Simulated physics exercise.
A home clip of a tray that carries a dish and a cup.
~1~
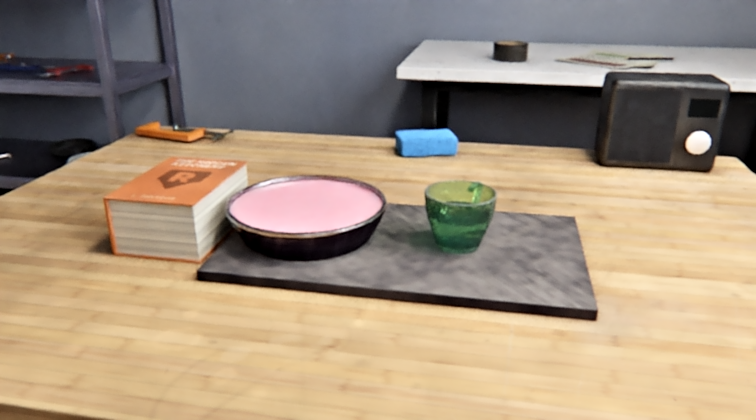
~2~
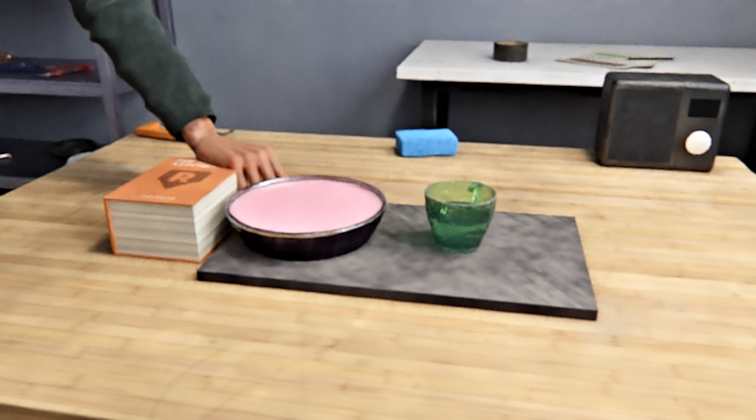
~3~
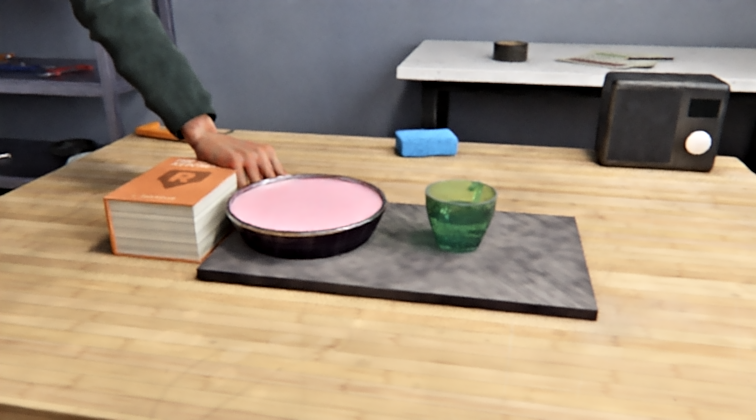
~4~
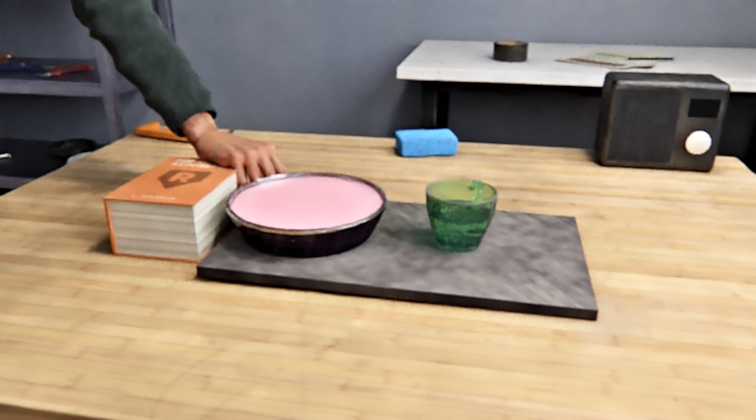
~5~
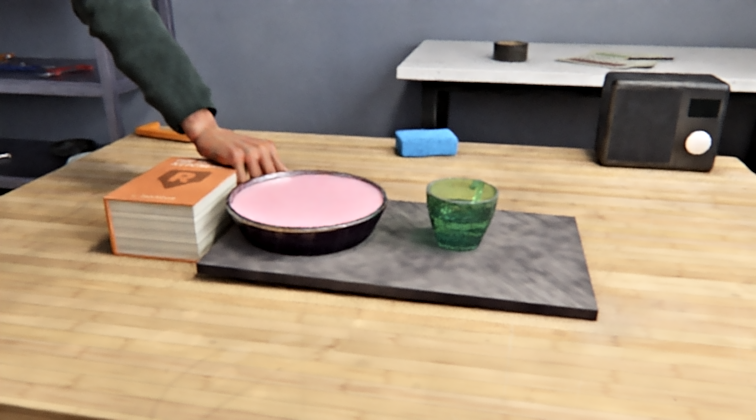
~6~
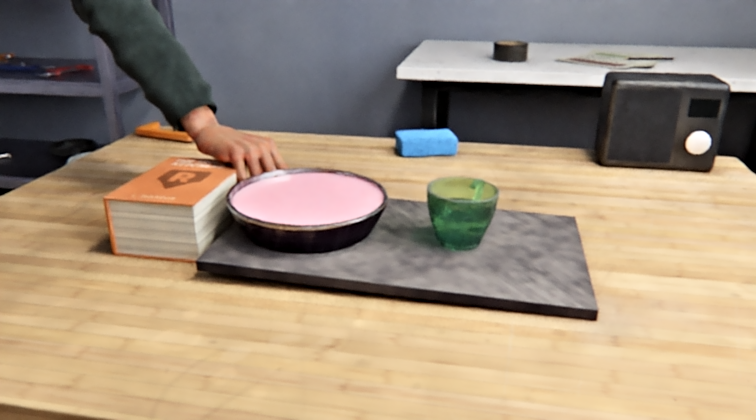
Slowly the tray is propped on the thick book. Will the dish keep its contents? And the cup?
The dish loses some and the cup holds.
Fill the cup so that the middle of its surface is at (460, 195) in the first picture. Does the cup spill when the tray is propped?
Verdict: Wets the top.
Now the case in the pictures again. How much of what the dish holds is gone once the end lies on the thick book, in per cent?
I make it 44 per cent.
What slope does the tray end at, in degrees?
Near 11 degrees.
A moment on, the tray slopes by about 6°; dish, a puddle lies under it; cup, all is still inside.
Further on, the tray slopes by about 13°; dish, a puddle lies under it; cup, all is still inside.
When it is over, the tray slopes by about 11°, resting on the thick book; dish, a puddle lies under it; cup, all is still inside.
